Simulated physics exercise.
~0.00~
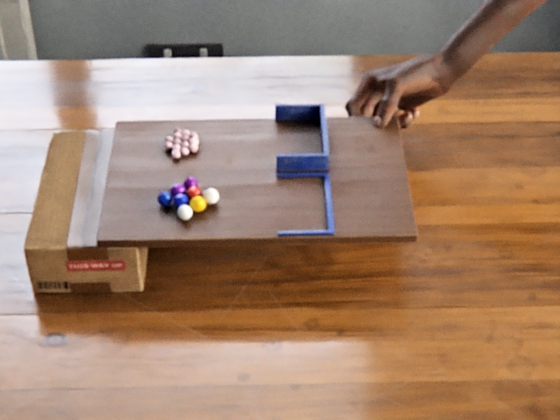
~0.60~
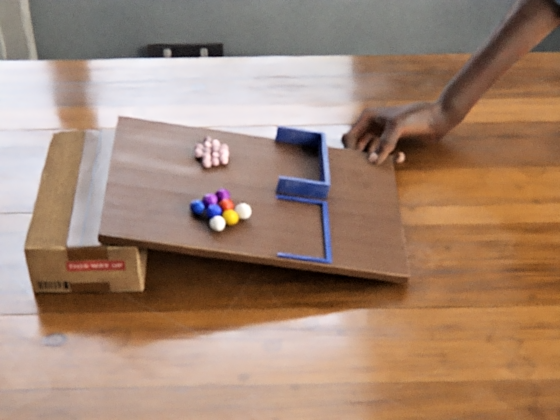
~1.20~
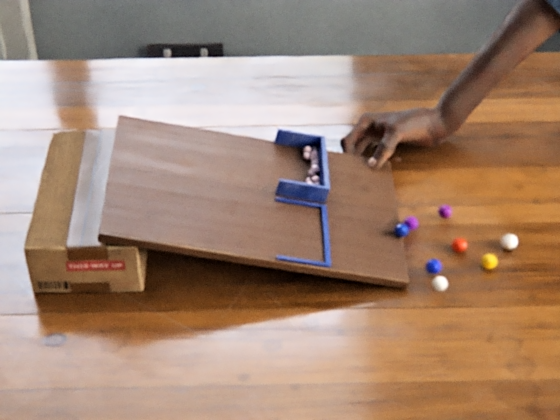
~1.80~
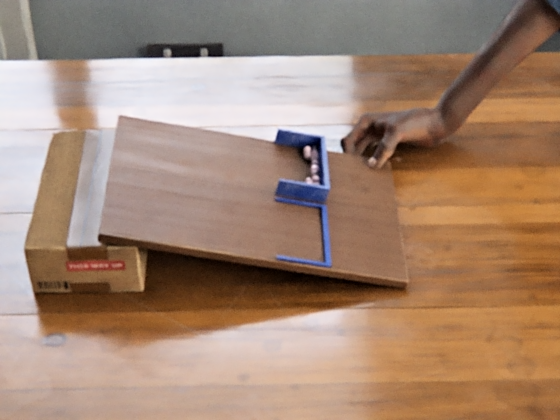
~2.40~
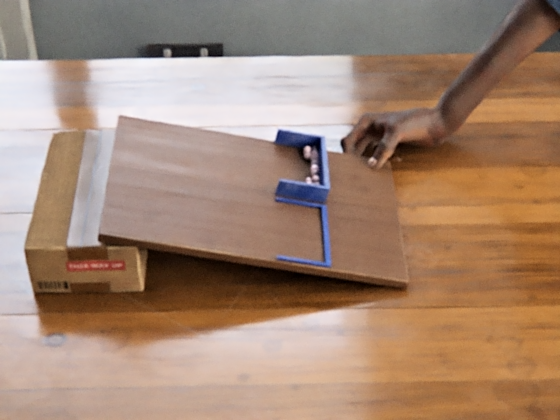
A brown board rests on a cardboard box at the left of a glossy wooden table, seen from slightly above, while a hand holds its right end level. On it sit a farther heap of small pinkish pieces and a nearer heap of multicoloured balls, each facing a blue barrier. The hand lowers the right end to the table, and both heaps slide right down the slope. The coloured balls get past the nearer barrier and scatter across the table, then leave view. The pinkish pieces stay gathered behind the farther barrier as the board rests tilted.
